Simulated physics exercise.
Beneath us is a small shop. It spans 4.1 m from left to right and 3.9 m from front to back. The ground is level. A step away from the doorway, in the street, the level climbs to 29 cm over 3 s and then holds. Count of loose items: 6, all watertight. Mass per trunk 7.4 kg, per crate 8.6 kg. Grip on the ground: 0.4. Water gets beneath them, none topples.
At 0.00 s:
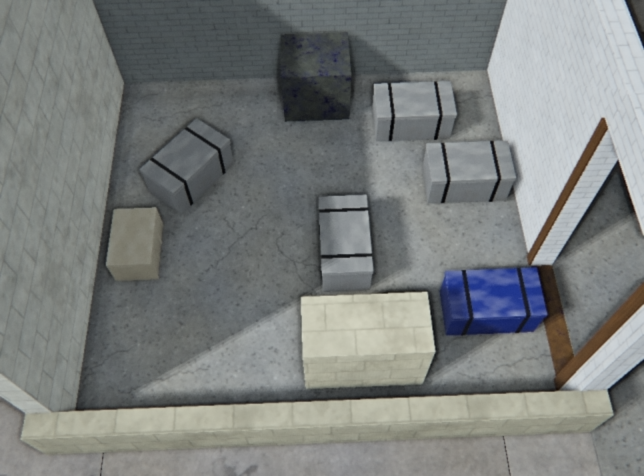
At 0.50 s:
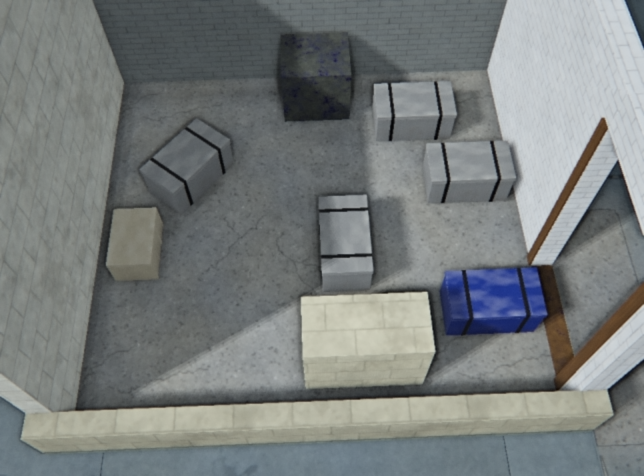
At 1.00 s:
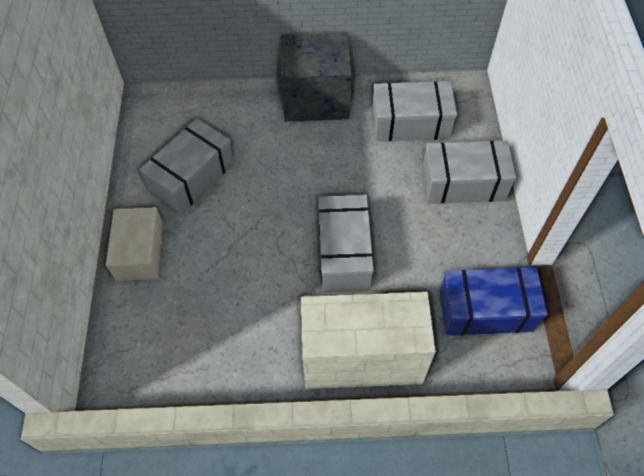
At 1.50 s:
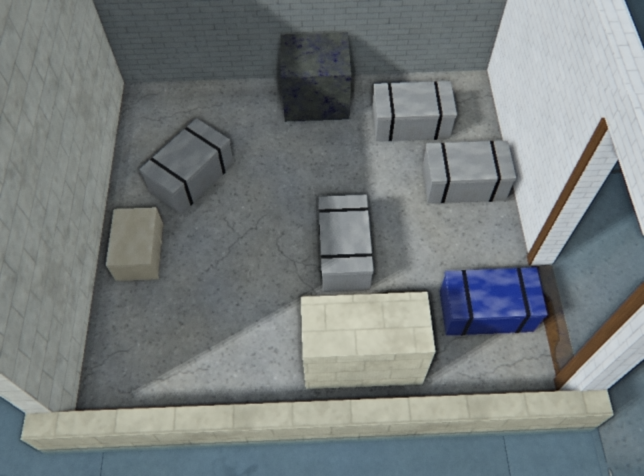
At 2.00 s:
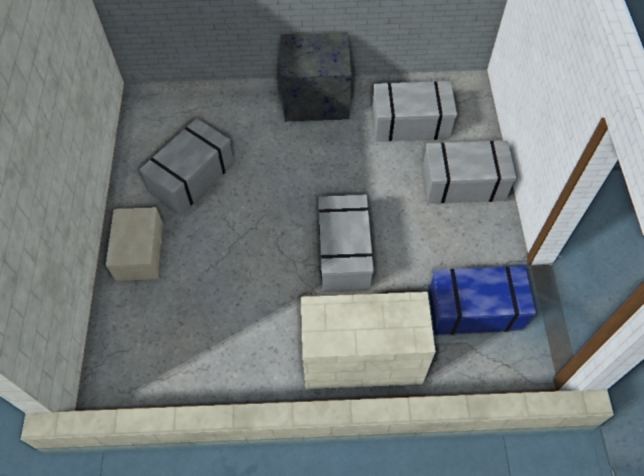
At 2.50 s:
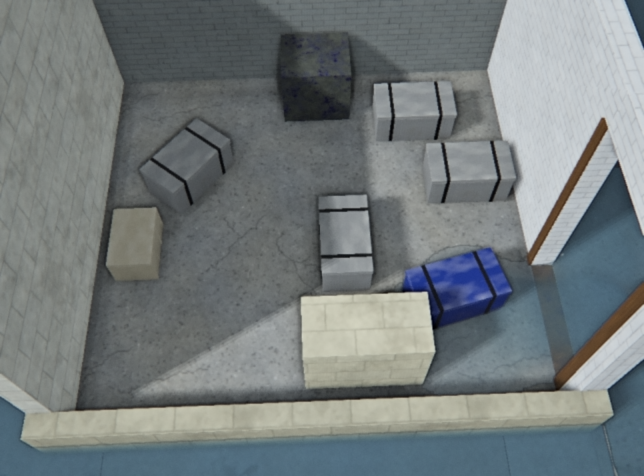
The clip opens on a walled room seen from above, with gray strapped trunks, plain blocks and a blue trunk by the doorway. Bluish water spreads across the ground outside while everything inside stays still. Water then enters through the doorway, and the blue trunk shifts left and turns slightly beside the pale block.
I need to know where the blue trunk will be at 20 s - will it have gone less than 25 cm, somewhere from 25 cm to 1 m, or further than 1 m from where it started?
It will have gone further than 1 m.
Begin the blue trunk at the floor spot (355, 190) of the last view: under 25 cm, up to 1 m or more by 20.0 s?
I'd say it budges a bit.
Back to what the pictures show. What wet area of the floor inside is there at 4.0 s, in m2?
I'd put it close to 7.5 m2.
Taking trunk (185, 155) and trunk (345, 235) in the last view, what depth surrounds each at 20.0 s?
First roughly 23 cm, second roughly 21 cm.
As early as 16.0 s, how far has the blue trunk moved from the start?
Displacement near 350 cm.
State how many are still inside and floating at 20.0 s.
Then: 6.
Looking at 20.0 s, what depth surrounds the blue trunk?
About 27 cm.
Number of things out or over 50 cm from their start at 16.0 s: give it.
By my tally, 6.
After 4.0 s the blue trunk is near (325, 176), 1.9 m from its start, afloat; 1 afloat.
After 9.0 s the blue trunk is near (237, 75), 3.3 m from its start, afloat; 6 afloat.
After 16.0 s the blue trunk is near (242, 51), 3.5 m from its start, afloat; 6 afloat.
After 20.0 s the blue trunk is near (238, 57), 3.4 m from its start, afloat; 6 afloat.
